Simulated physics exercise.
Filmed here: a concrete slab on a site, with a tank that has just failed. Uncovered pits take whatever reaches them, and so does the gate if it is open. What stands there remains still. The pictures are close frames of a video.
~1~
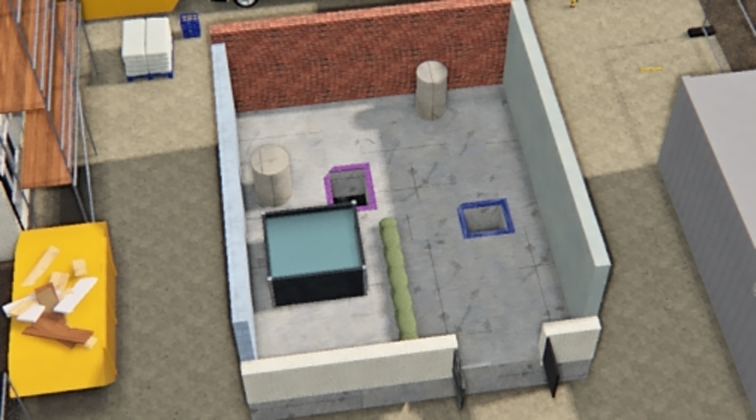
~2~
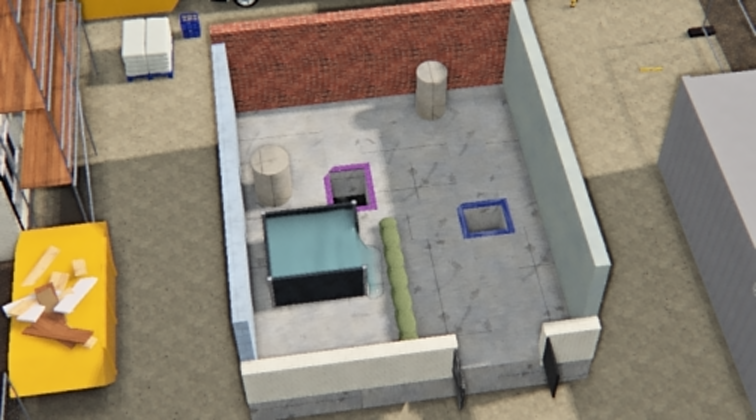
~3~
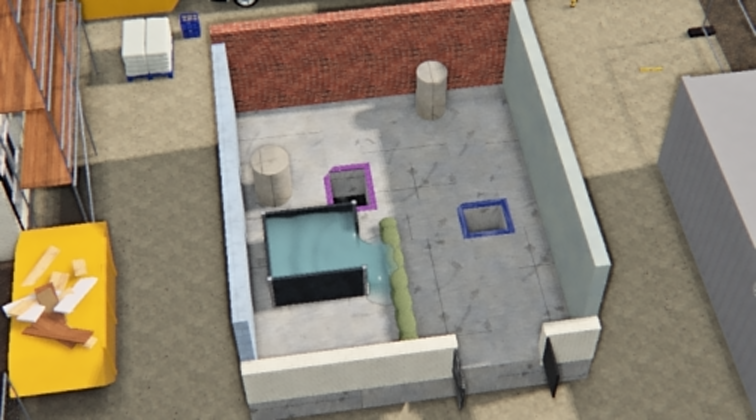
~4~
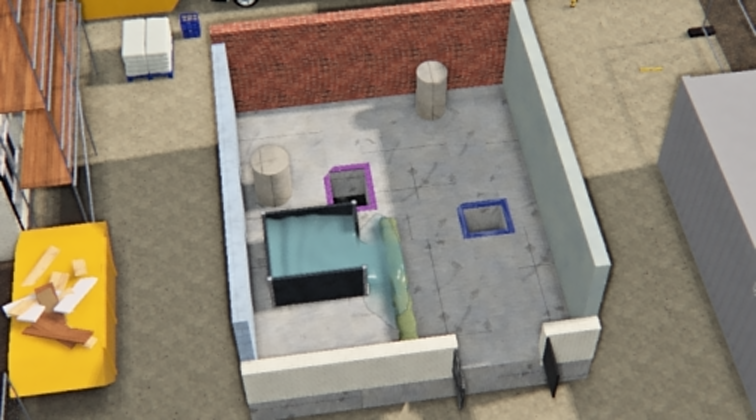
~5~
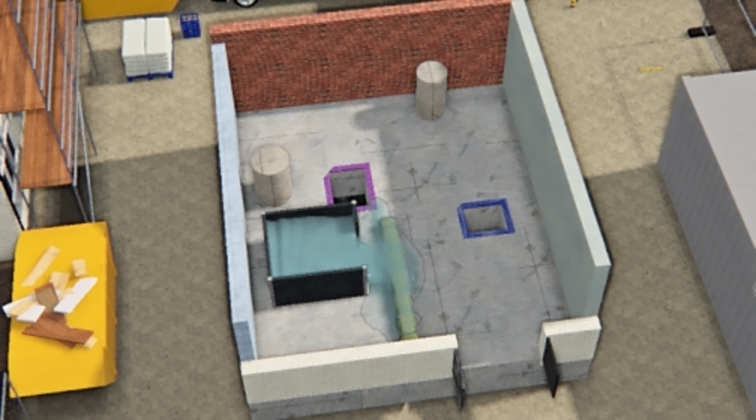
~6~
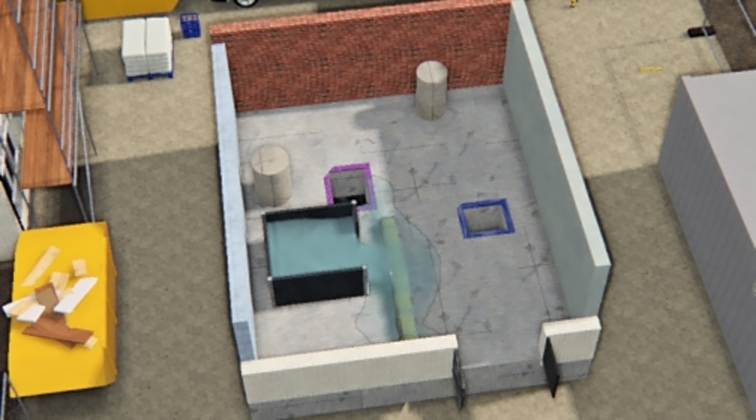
On a walled concrete slab, water pours from a tank's right side and spreads across a green barrier.
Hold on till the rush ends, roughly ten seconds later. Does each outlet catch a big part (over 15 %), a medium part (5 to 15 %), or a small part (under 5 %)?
Parts caught - gate: A medium part; blue pit: A medium part; purple pit: A big part.
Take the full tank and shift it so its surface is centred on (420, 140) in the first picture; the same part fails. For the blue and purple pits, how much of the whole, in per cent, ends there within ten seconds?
Shares - blue: 14 in a hundred; purple: 2 in a hundred.
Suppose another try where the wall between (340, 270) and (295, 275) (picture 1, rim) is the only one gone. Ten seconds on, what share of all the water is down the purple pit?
Approximate share, purple: 15 in a hundred.
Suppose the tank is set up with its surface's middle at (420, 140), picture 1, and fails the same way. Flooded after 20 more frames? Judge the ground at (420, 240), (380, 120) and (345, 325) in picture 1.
Spot 1 unwetted, spot 2 wetted, and spot 3 unwetted.
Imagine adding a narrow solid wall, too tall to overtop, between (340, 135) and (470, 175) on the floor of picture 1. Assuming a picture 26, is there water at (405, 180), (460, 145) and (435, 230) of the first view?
Result in the order given: Drowned, unaffected, unaffected.
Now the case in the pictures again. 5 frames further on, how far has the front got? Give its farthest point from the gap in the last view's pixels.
Somewhere near (401, 134).
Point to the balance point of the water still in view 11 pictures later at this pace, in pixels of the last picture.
I'd mark it close to (368, 278).
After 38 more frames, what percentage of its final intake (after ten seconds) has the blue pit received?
Share at that point: Close to 65 in a hundred.
A moment on, water covers 40 % of the floor; the gate 0 %, the blue pit 0 %, the purple pit 3 %.
Next, water covers 55 % of the floor; the gate 2 %, the blue pit 2 %, the purple pit 7 %.
Then, water covers 45 % of the floor; the gate 4 %, the blue pit 3 %, the purple pit 11 %.
Later, water covers 70 % of the floor; the gate 6 %, the blue pit 5 %, the purple pit 16 %.
In the end, water covers 85 % of the floor; the gate 8 %, the blue pit 8 %, the purple pit 22 %.
